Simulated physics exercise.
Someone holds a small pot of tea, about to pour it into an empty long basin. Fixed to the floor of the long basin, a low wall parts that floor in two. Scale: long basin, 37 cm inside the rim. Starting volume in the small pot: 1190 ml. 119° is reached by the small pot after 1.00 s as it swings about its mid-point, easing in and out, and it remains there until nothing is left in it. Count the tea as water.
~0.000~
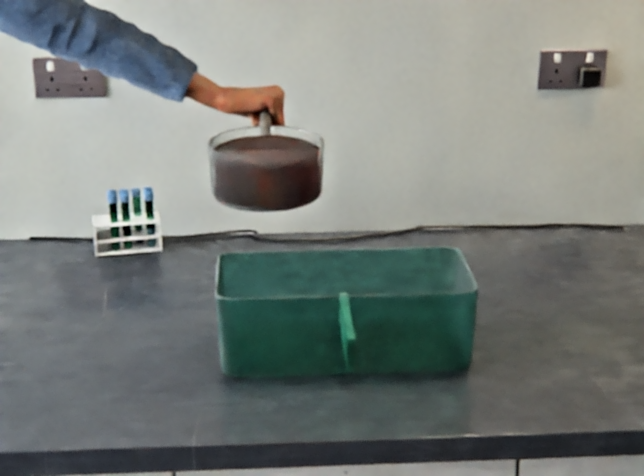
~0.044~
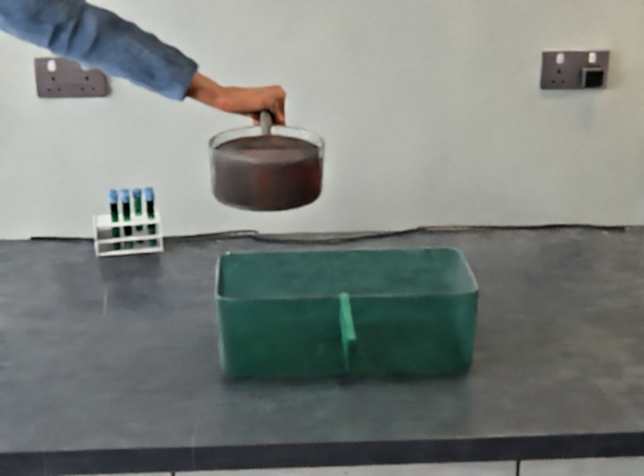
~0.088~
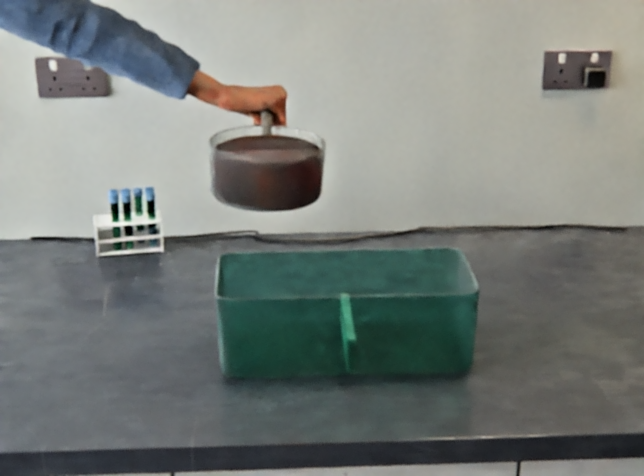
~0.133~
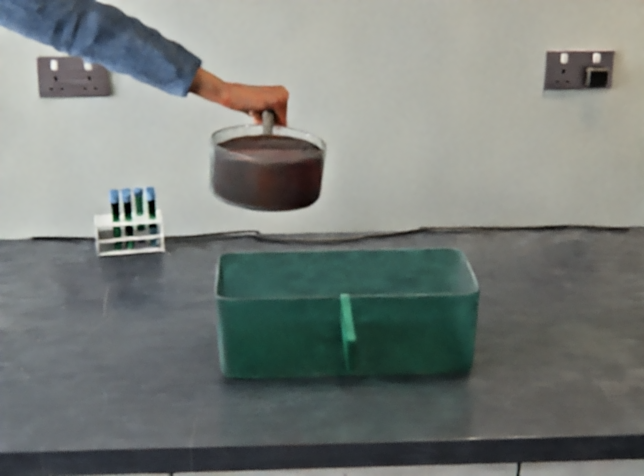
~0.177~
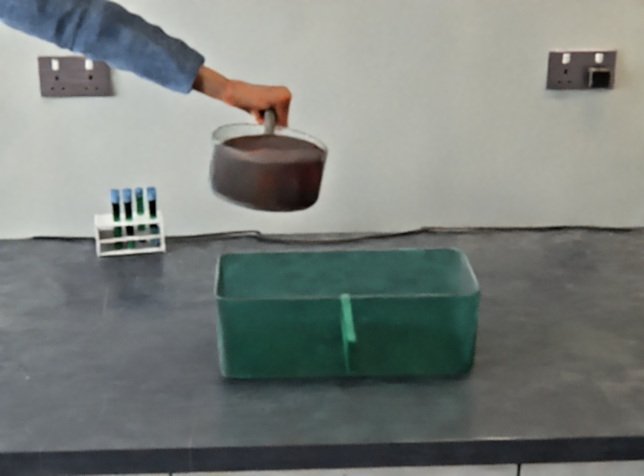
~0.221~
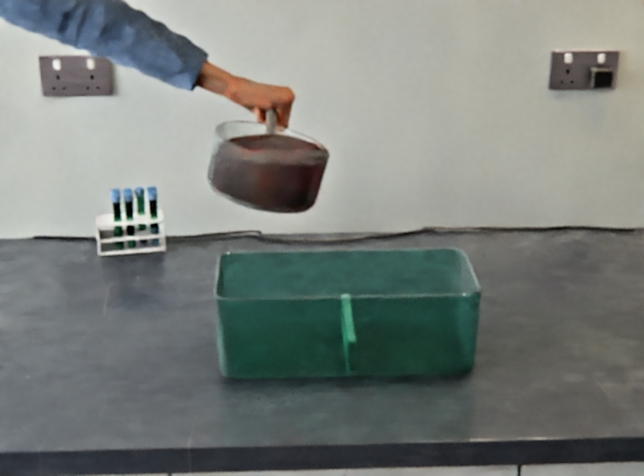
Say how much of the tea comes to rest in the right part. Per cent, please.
About 72 per cent comes to rest there.
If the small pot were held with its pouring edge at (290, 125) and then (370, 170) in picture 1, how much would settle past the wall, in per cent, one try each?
Try 1: 50 %; try 2: 90 %.
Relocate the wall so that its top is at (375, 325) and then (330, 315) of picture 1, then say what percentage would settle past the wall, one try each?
Respectively close to 45 and 80 %.
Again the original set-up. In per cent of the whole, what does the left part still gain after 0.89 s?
Close to 10% of the whole.
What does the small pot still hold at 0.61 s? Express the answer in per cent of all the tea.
About 40 percent.
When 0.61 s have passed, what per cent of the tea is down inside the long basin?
The basin holds roughly 18 in a hundred parts at that moment.
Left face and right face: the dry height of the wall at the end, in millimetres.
The left side gives some 42 mm, the right side some 22 mm.
By 0.61 s the tilt is 79° and 40 per cent is still to pour, 1 is left of the wall and 18 right of it.
By 0.89 s the tilt is 115° and 4 per cent is still to pour, 17 is left of the wall and 72 right of it.
By 1.18 s the tilt is 119° and 0 per cent is still to pour, 27 is left of the wall and 72 right of it.
By 1.50 s the tilt is 119° and 0 per cent is still to pour, 27 is left of the wall and 72 right of it.
At rest 27 per cent lies left of the wall, 72 right of it and 1 outside.
